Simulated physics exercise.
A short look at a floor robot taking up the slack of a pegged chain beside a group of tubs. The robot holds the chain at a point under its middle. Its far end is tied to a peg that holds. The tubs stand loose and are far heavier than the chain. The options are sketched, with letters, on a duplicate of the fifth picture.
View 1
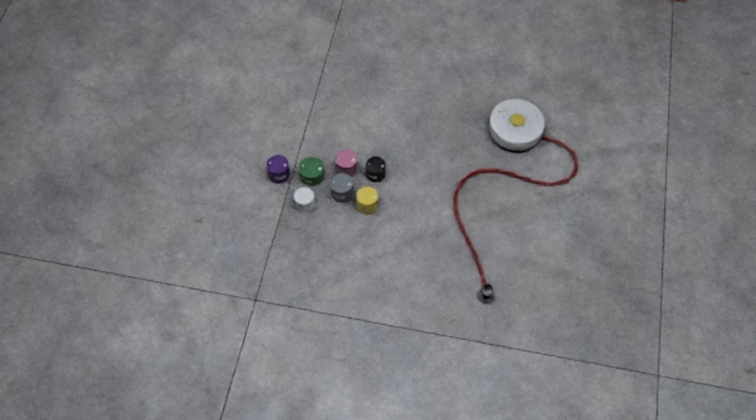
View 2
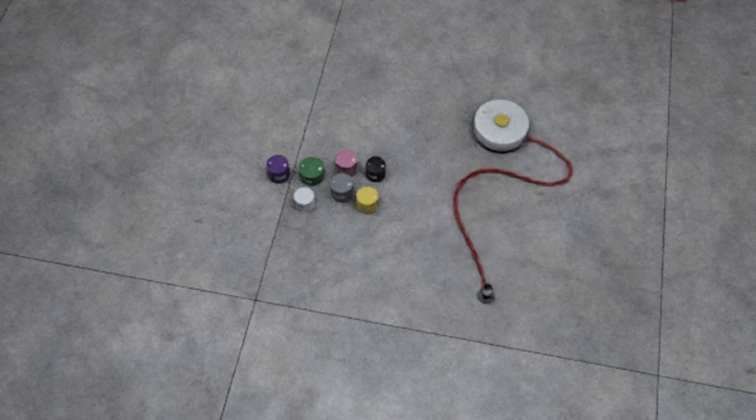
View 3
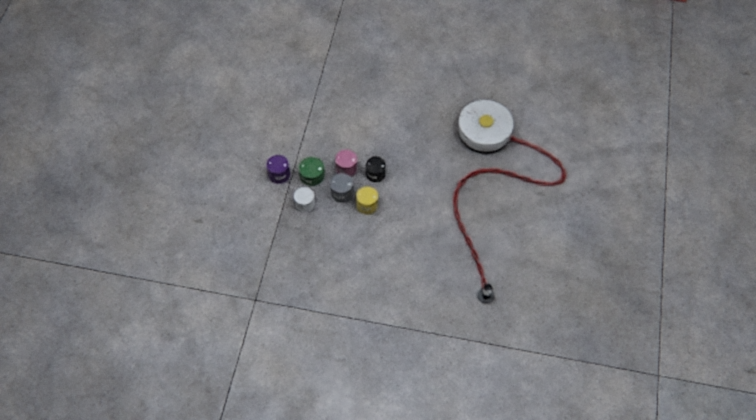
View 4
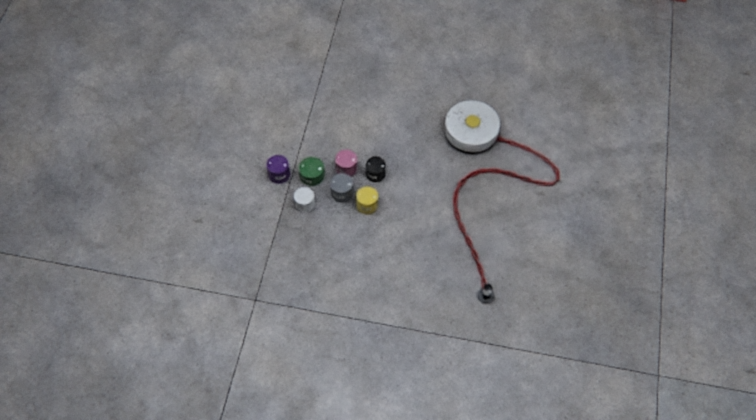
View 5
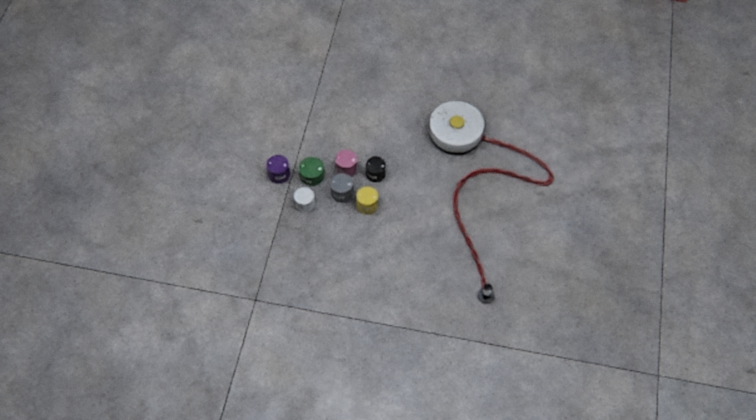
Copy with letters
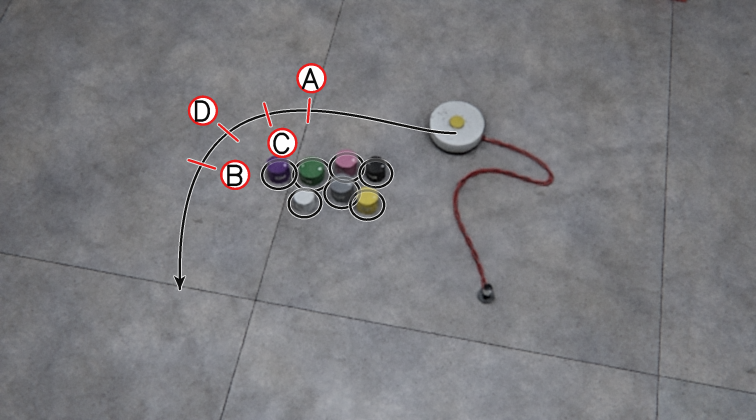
To begin with, a round white robot with a yellow centre sits on a grey tiled floor, right of seven small coloured tubs, a curving red chain running from it to a small peg below. The robot then slides slowly left, drawing the chain's upper bend slightly leftward while the tubs stay still.
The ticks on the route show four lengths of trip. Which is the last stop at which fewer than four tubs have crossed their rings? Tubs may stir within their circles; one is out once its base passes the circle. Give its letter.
It should halt at B.
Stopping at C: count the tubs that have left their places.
By then, none.
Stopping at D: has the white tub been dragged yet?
By then, no.
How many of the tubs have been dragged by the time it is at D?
By then, none.
On the marked copy, A at (309, 111); B at (202, 164); C at (267, 114); D at (228, 133); the route from (456, 133) via (249, 121) to (180, 289).
Following B. Soon after the start, robot (360, 111).
Later, robot (262, 110).
In the end, robot (200, 159); pink tub (341, 171); black tub (363, 181); two over the rings.
As for the rest, A is within the limit but short; C is within the limit but short; D is within the limit but short.
